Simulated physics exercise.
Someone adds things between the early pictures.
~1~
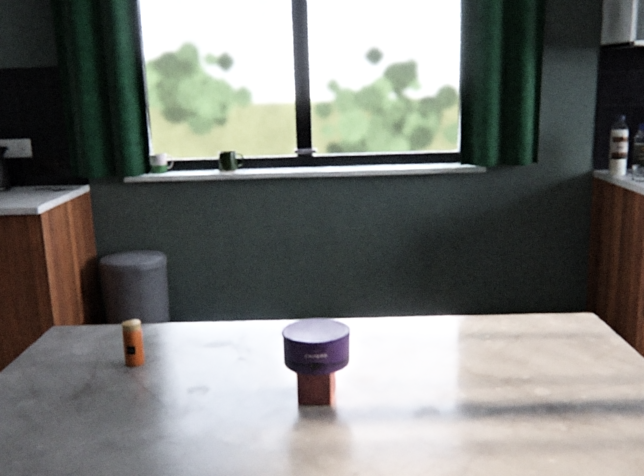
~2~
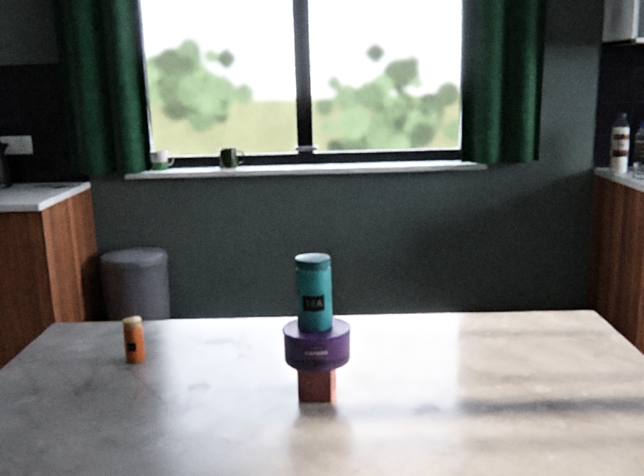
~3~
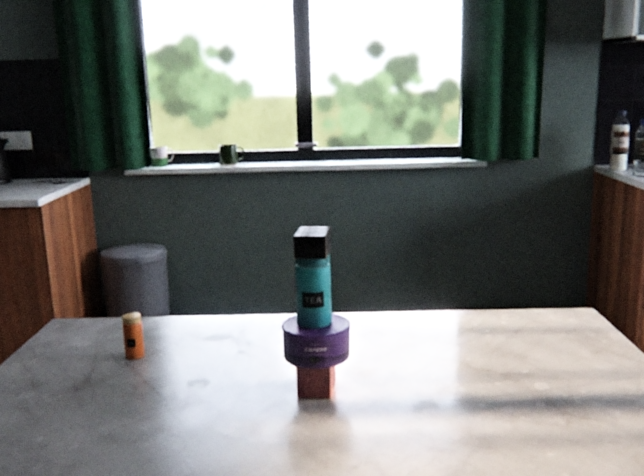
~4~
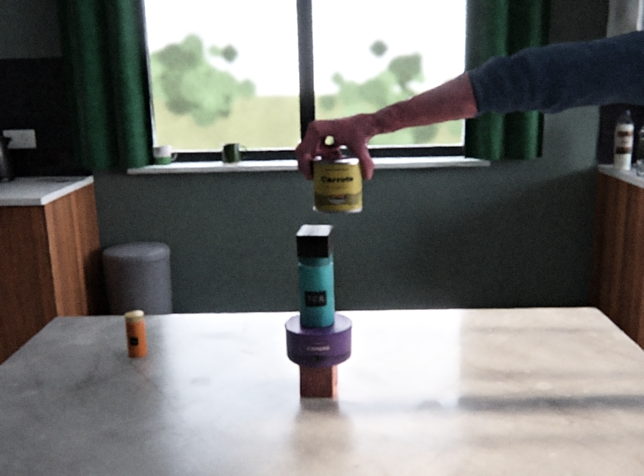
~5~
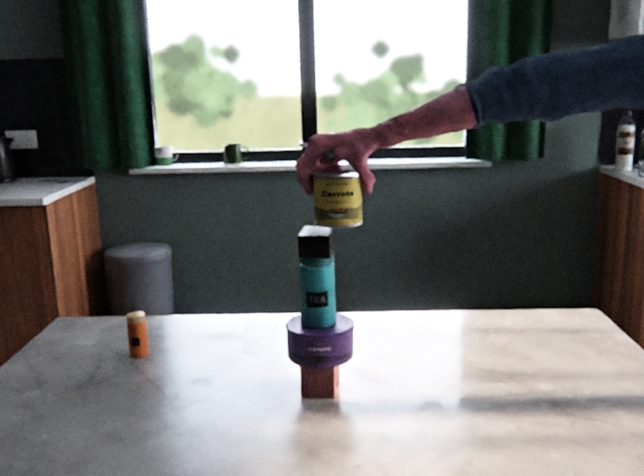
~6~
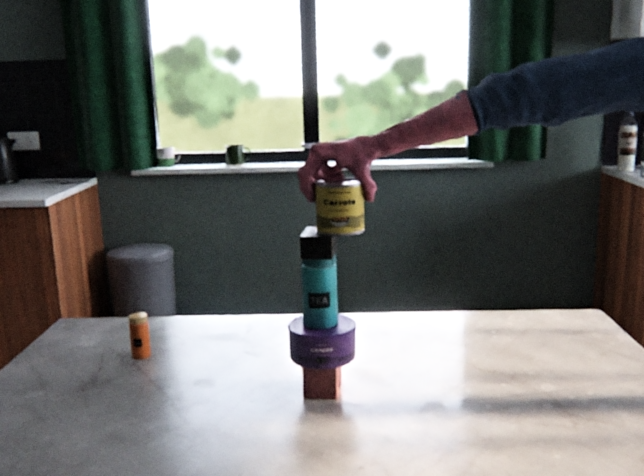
Kitchen table with a stack gaining a turquoise jar and black block, then a hand lowering a yellow pot onto it.
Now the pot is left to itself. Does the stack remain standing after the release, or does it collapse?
The stack collapses.
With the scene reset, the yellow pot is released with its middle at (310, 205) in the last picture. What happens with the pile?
Then it holds.
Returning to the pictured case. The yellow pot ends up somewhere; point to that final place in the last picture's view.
Close to pixel (474, 374).
Then, 0.40 s after the last picture, yellow pot now fallen.
Then, 0.60 s after the last picture, things are still on the move.
Then, 0.80 s after the last picture, as before.
At rest, fallen, yellow pot; the other 5 in place. Seen from the same camera at the end, yellow pot near (474, 374). The pile gives way.
